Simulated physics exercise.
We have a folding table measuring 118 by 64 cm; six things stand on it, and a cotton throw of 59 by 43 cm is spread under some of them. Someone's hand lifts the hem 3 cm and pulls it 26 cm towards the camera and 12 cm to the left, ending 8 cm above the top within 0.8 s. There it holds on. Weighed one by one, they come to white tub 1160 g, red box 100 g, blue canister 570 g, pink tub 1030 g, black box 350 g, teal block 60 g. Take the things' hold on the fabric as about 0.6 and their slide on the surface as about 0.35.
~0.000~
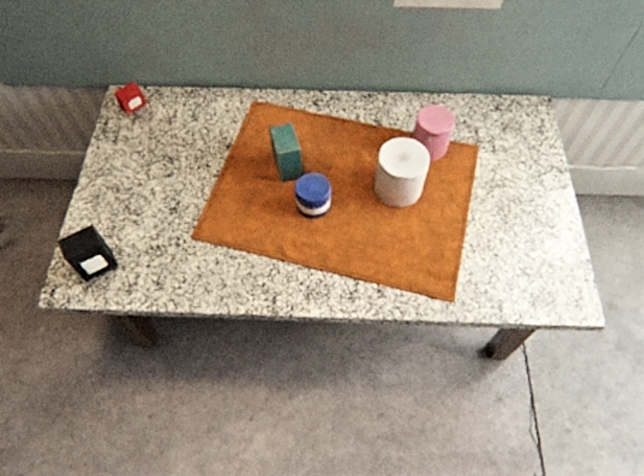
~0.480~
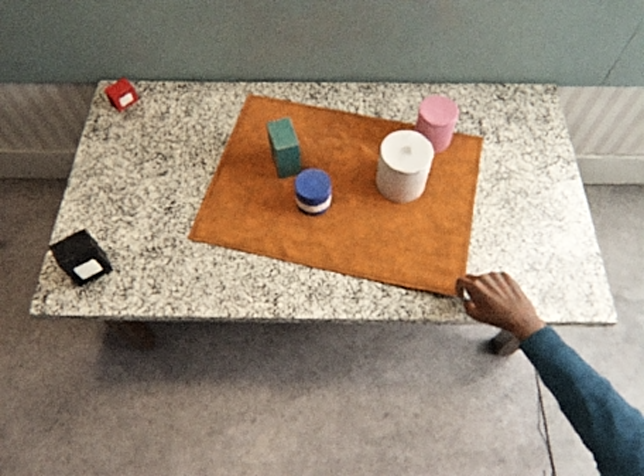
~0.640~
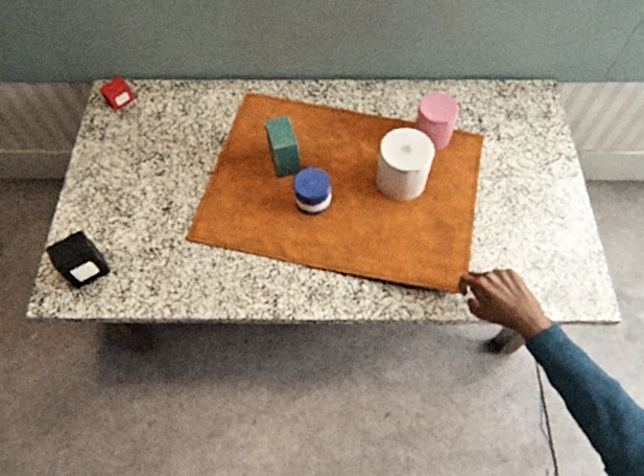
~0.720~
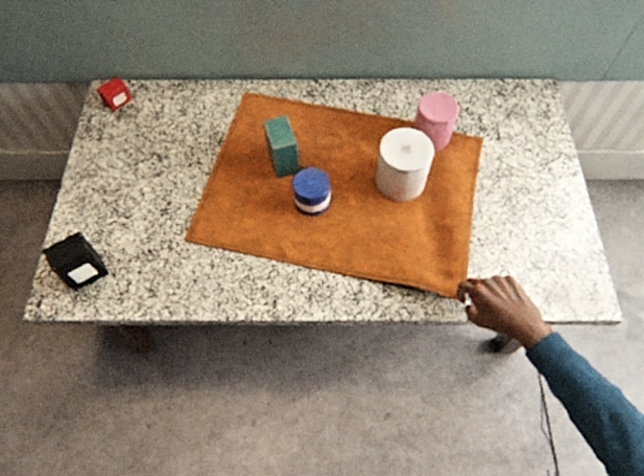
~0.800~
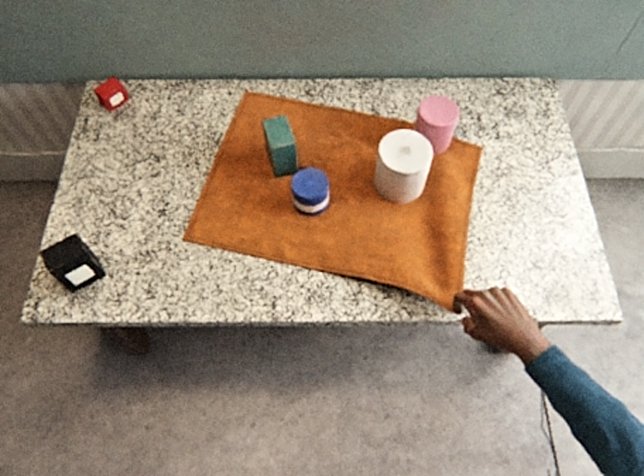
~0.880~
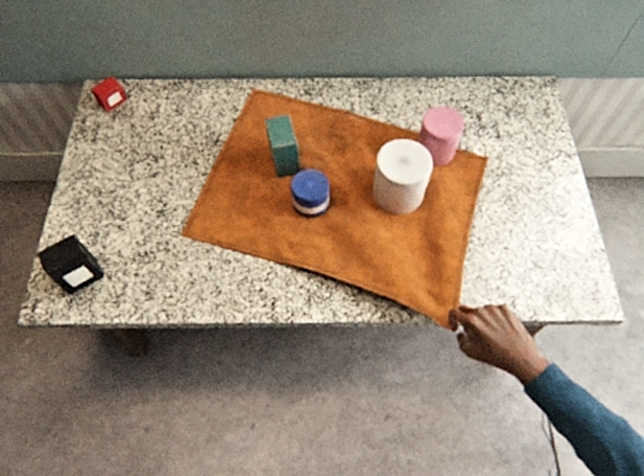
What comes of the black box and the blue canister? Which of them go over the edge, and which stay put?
Outcome: The black box is a survivor; the blue canister is a survivor.
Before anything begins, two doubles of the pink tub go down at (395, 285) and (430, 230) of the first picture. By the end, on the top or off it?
Off the top, off the top.
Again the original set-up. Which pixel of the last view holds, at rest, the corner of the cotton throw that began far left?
Roughly (340, 133).
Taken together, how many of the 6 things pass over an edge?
It adds up to 0.
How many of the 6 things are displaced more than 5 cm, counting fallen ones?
Counted result: 4.
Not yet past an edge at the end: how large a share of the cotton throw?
About 75 per cent.
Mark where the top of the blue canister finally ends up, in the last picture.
Somewhere around (327, 279) is where it ends up.
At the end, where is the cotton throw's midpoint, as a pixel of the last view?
The middle ends up near pixel (361, 266).
At 1.0 s, 95 % of the cotton throw is still over the top; blue canister 6 cm off its start, pink tub 14 cm off its start, white tub 12 cm off its start.
At 1.1 s, 90 % of the cotton throw is still over the top; blue canister 12 cm off its start, pink tub 21 cm off its start, white tub 19 cm off its start.
At 1.3 s, 85 % of the cotton throw is still over the top; blue canister 16 cm off its start at (326, 249), pink tub 27 cm off its start at (472, 212), white tub 25 cm off its start at (420, 260).
At 1.4 s, 80 % of the cotton throw is still over the top; blue canister 20 cm off its start, pink tub 31 cm off its start, white tub 30 cm off its start.
At 3.0 s, 75 % of the cotton throw is still over the top; blue canister 22 cm off its start at (327, 279), black box 0 cm off its start at (60, 253), pink tub 32 cm off its start at (477, 233), white tub 31 cm off its start at (421, 288).
